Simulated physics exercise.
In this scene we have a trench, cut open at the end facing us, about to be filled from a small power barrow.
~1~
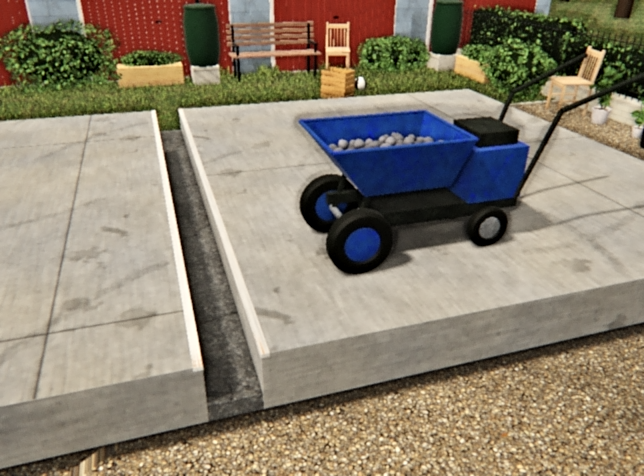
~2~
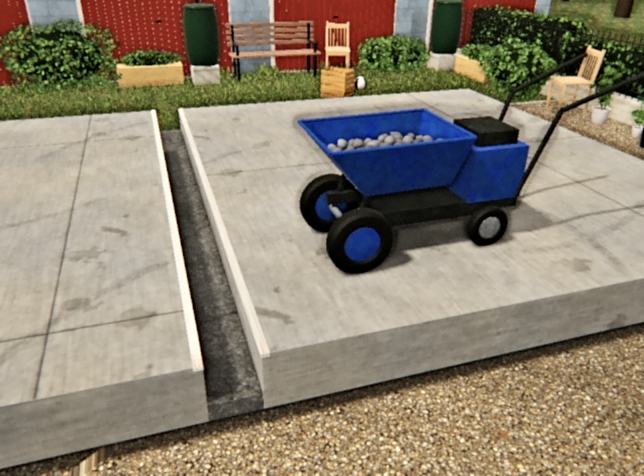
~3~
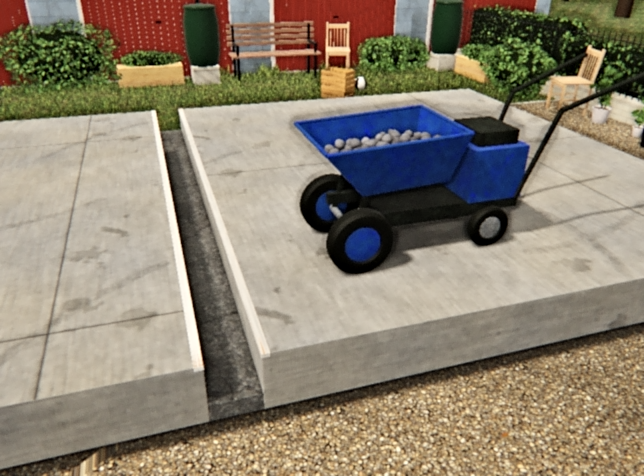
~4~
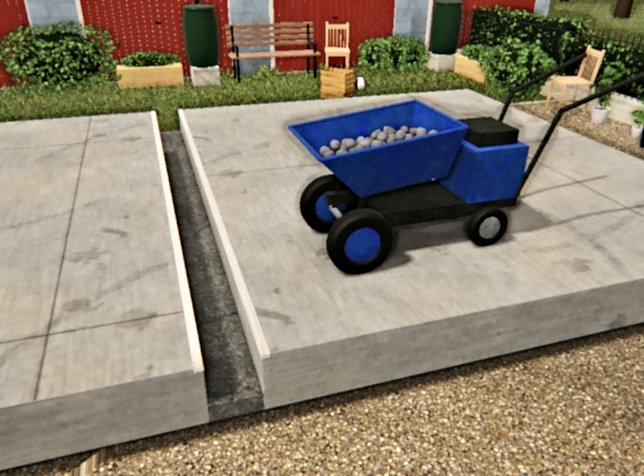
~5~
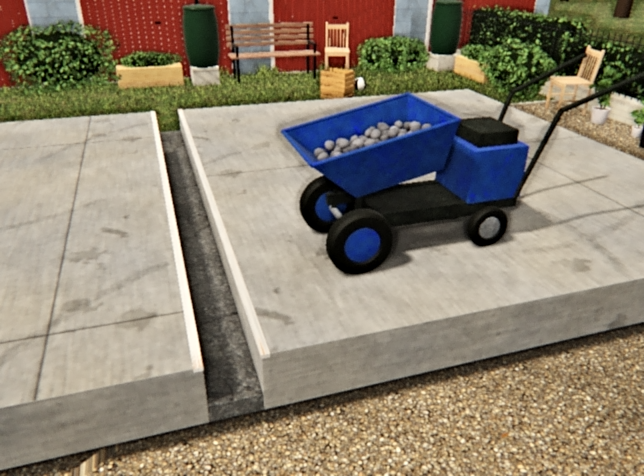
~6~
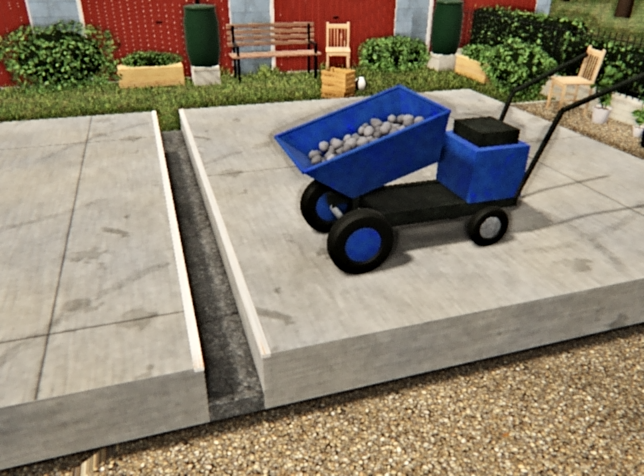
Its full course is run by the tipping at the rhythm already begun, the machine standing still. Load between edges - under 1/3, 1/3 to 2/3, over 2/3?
The load will go in at above two thirds.
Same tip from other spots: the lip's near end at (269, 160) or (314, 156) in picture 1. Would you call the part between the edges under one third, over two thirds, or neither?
Well, for the first stop the answer is below one third, and for the second it is over two thirds.
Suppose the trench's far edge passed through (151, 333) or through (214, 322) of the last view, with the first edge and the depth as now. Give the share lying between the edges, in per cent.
Roughly 90 % and 70 %.
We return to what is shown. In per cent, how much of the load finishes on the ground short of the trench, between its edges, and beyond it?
Out of a hundred, short 10, between 90, beyond 0.
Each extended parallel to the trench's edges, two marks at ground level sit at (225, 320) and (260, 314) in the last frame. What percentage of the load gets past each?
50 % and 90 %, in that order.
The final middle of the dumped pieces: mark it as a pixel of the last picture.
Resting centre, last picture - approx. (216, 292).
Soon after the last picture, skip tipped steeply; all in the skip.
A little later, skip tipped right over; about two thirds in the skip; a small part short of the trench; about a quarter in or heaped over the trench; a stray few falling.
Later still, skip tipped right over; a small part in the skip; a small part short of the trench; most in or heaped over the trench; a stray few beyond it.
At rest, skip tipped right over; a stray few in the skip; a small part short of the trench; most in or heaped over the trench; a stray few beyond it.
